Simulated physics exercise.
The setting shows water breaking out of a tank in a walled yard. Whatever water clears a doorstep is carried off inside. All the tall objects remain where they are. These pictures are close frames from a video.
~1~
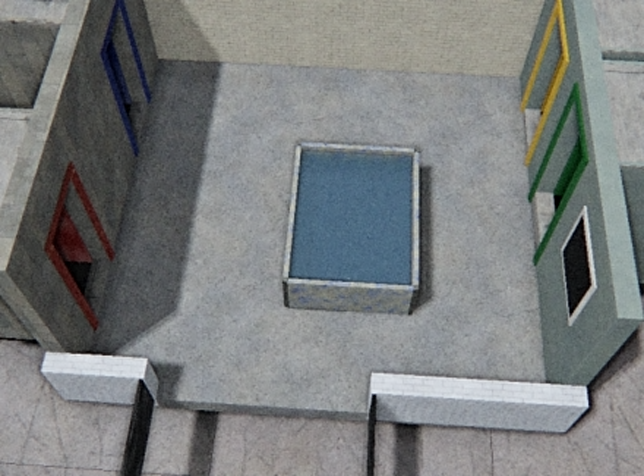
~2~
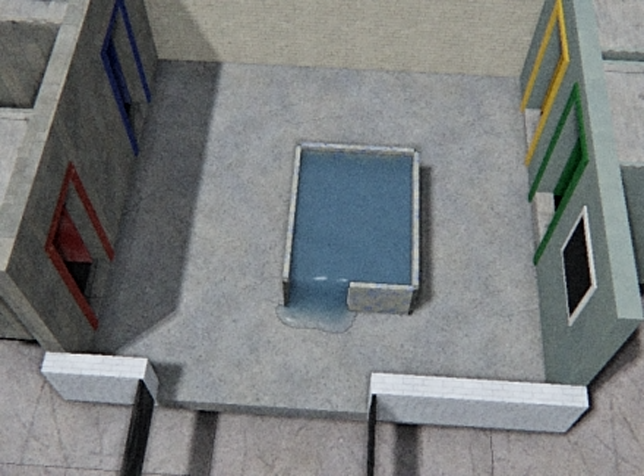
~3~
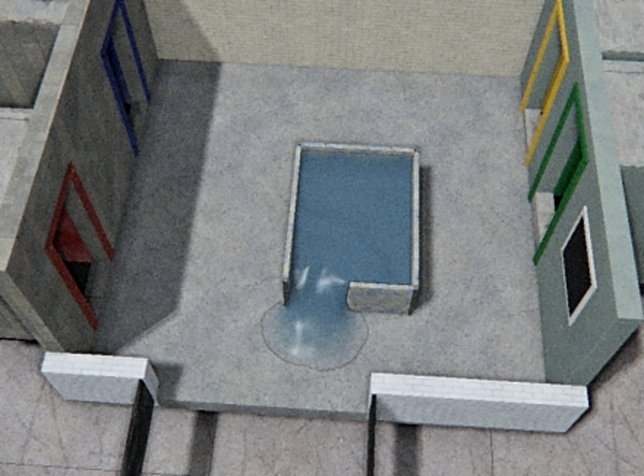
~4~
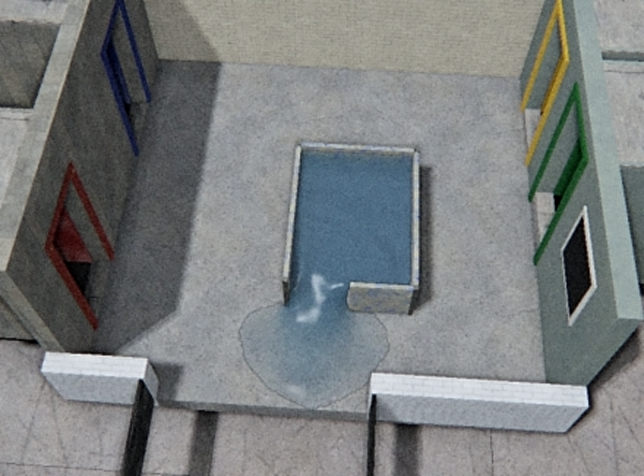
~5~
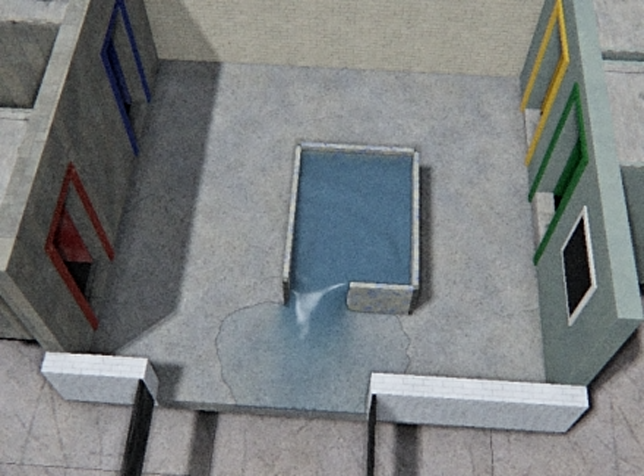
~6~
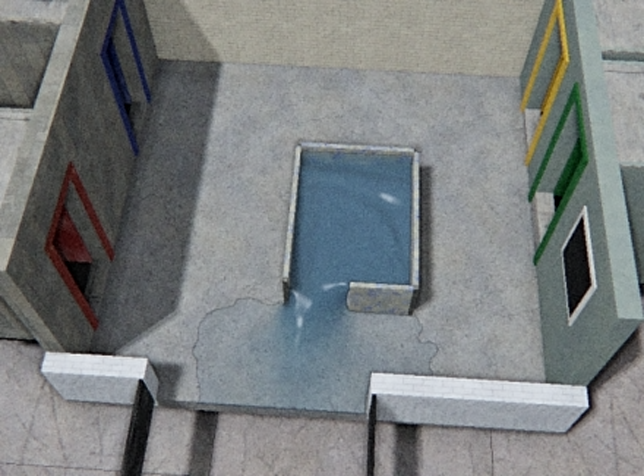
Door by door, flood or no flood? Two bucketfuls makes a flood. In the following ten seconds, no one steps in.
Green door: No more than two buckets; yellow door: No more than two buckets; blue door: No more than two buckets; red door: No more than two buckets.
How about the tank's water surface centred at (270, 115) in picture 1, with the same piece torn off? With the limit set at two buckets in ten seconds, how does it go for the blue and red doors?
Result: The blue door misses it and the red door tops the limit.
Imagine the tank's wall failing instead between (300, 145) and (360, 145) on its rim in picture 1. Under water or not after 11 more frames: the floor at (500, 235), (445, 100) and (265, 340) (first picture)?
Taken in turn they're unwetted, swamped and unwetted.
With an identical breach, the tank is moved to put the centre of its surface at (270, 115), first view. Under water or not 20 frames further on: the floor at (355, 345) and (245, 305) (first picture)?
As listed: Covered, covered.
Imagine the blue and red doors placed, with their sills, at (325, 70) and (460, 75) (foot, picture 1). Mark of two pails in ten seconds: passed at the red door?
Well, the way I see it, the red door stays short of the threshold.
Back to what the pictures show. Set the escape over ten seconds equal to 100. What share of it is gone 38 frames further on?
My guess would be around 85 percent.
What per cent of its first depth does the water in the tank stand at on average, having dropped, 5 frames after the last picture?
Close to 72 %.
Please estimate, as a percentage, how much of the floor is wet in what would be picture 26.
Around 20 percent, give or take.
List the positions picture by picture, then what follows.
The open tank at (354, 215) is whole and still, in the first frame.
Water pours out at (319, 298) and has run to (284, 317), in the second frame.
The front is at (327, 363), out from the gap at (319, 299), in the third frame.
Water pours out at (319, 300) and has run to a hidden place, in the fourth frame.
The front is at a hidden place, out from the gap at (319, 299), in the fifth frame.
The front is at a hidden place, out from the gap at (319, 299), in the sixth frame.
A moment on, water covers 15 % of the floor; the green door not reached, the yellow door not reached, the blue door not reached, the red door not reached.
Next, water covers 15 % of the floor; the green door not reached, the yellow door not reached, the blue door not reached, the red door not reached.
Then, water covers 20 % of the floor; the green door not reached, the yellow door not reached, the blue door not reached, the red door wet at the sill, nothing in.
Later, water covers 20 % of the floor; the green door wet at the sill, nothing in, the yellow door not reached, the blue door not reached, the red door wet at the sill, nothing in.
In the end, water covers 20 % of the floor; the green door wet at the sill, nothing in, the yellow door wet at the sill, nothing in, the blue door not reached, the red door wet at the sill, nothing in.
